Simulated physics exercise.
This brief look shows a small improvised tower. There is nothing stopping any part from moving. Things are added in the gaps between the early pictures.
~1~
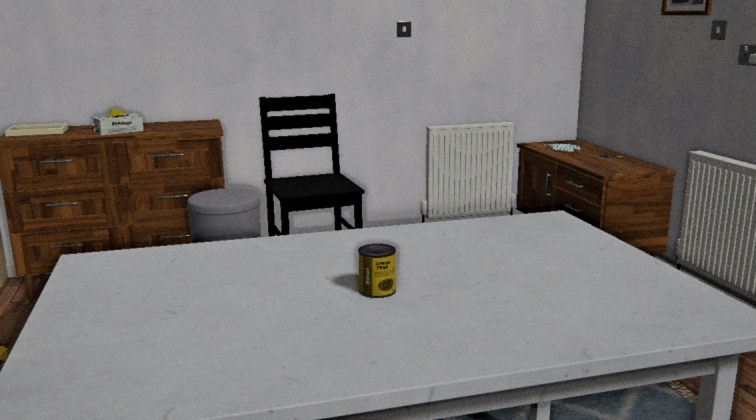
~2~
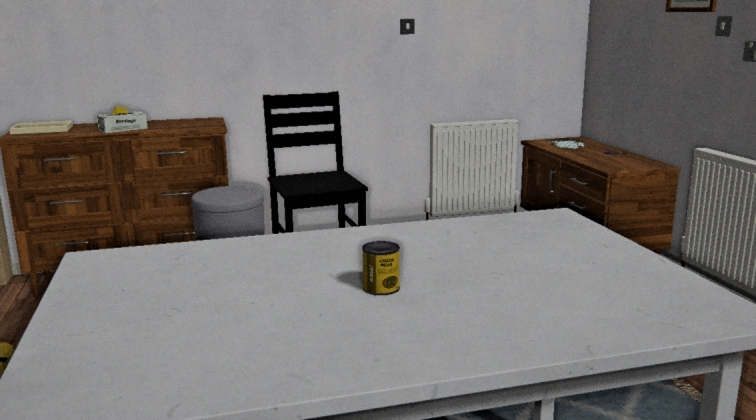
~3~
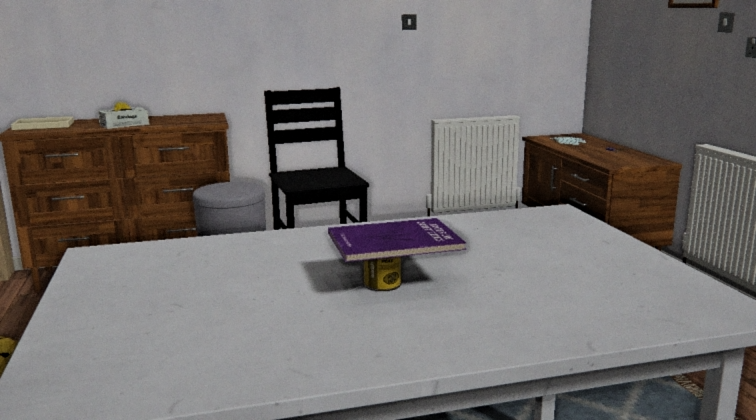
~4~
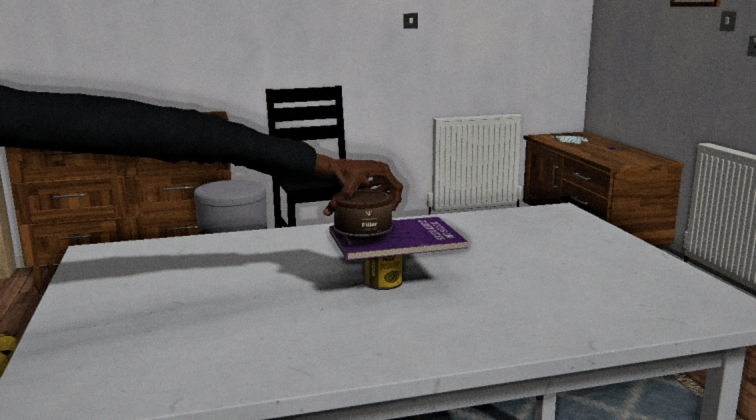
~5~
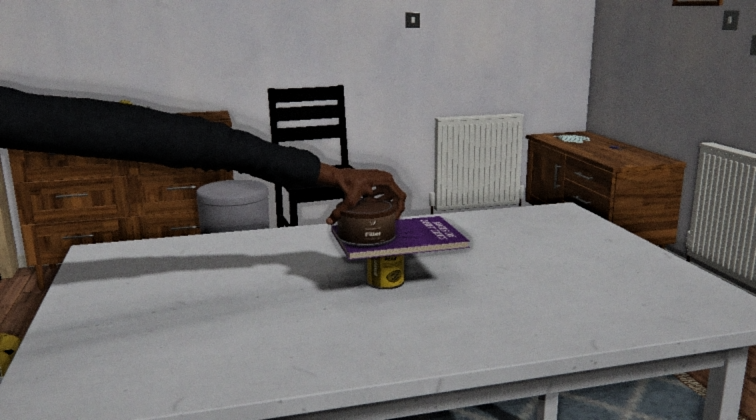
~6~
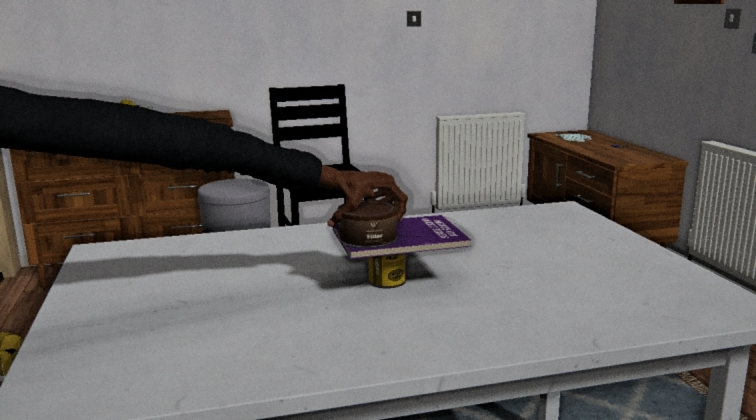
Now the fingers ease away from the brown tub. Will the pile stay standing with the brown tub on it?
I expect success here.
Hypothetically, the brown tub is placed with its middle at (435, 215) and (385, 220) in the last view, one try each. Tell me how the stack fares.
Well, the first time it goes over, and the second time it stays put.
Then, 0.30 s on from there, no change.
Then, 1.00 s on from there, brown tub resting near (368, 224).
Then, 2.20 s on from there, brown tub resting near (367, 224).
In the end, all 3 unmoved. At the end, from the last picture's camera, brown tub near (367, 224). The stack stays up.
